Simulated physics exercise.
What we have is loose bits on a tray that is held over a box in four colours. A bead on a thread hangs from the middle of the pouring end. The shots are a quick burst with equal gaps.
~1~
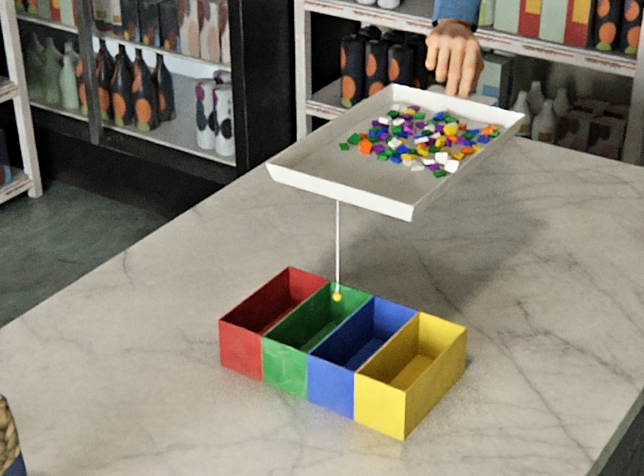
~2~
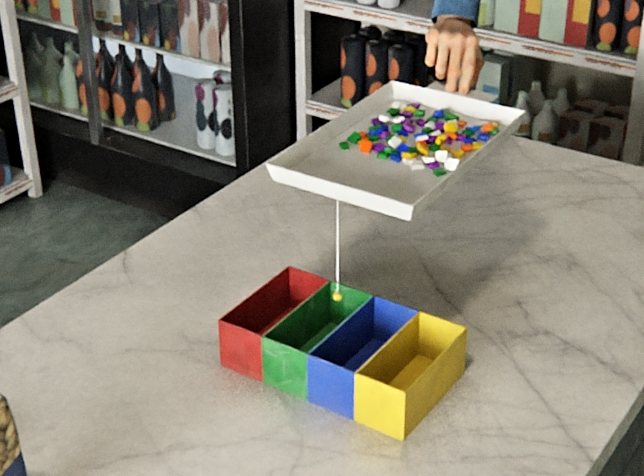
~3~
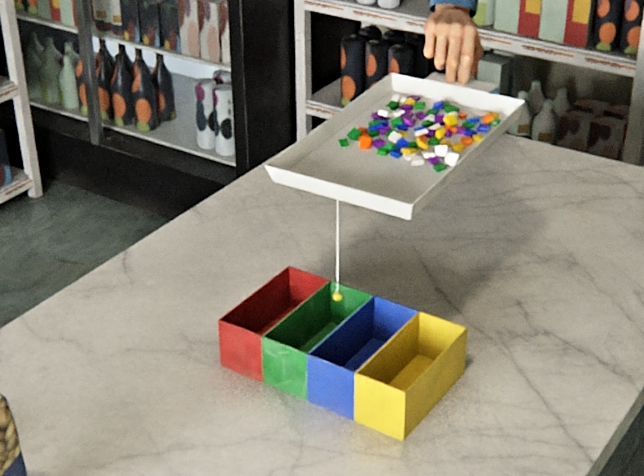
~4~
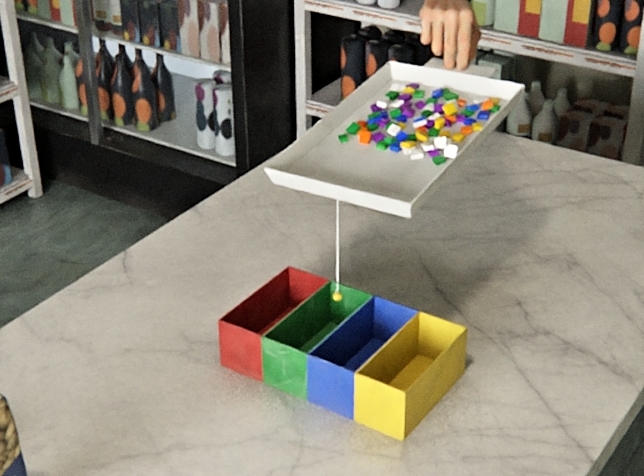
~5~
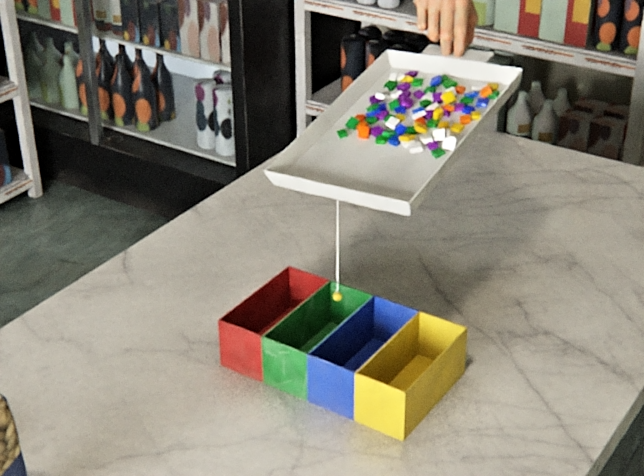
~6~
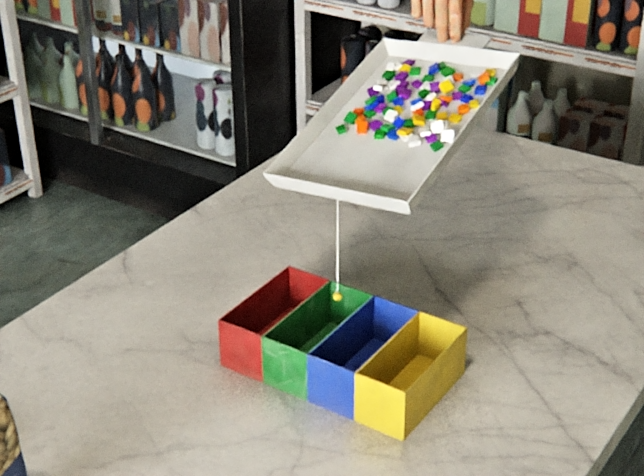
Hand steadily raising the far end of a white tray of colourful mosaic tiles above a red, green, blue and yellow box.
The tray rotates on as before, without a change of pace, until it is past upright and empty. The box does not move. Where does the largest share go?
The red one ends fullest.
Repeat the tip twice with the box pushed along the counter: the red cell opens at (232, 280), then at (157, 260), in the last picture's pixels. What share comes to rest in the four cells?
Near 100 % and 90 %.
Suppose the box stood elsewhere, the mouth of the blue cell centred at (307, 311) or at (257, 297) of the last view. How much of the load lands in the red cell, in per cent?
About 0 and 0 per cent.
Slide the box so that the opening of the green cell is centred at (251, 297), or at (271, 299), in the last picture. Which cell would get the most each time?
At the first place the green cell, at the second the green one.
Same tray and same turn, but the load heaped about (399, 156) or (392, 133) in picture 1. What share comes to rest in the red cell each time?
First some 70, then 80 per cent.
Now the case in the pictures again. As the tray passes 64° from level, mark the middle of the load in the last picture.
At about (300, 181).
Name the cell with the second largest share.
Second comes the green cell.
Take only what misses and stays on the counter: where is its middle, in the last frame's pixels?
Near (169, 356).
Soon after the last picture, tray tipped steeply; most on the tray; a small part falling or outside the box.
A little later, tray tipped past a quarter turn; about two thirds on the tray; about a quarter in the red cell; a small part in the green cell; a small part falling or outside the box.
Later still, tray tipped past a quarter turn; about two thirds in the red cell; about a quarter in the green cell; a small part falling or outside the box.
At rest, tray tipped past a quarter turn; about two thirds in the red cell; about a quarter in the green cell; none in the yellow cell; none in the blue cell; a small part outside the box.
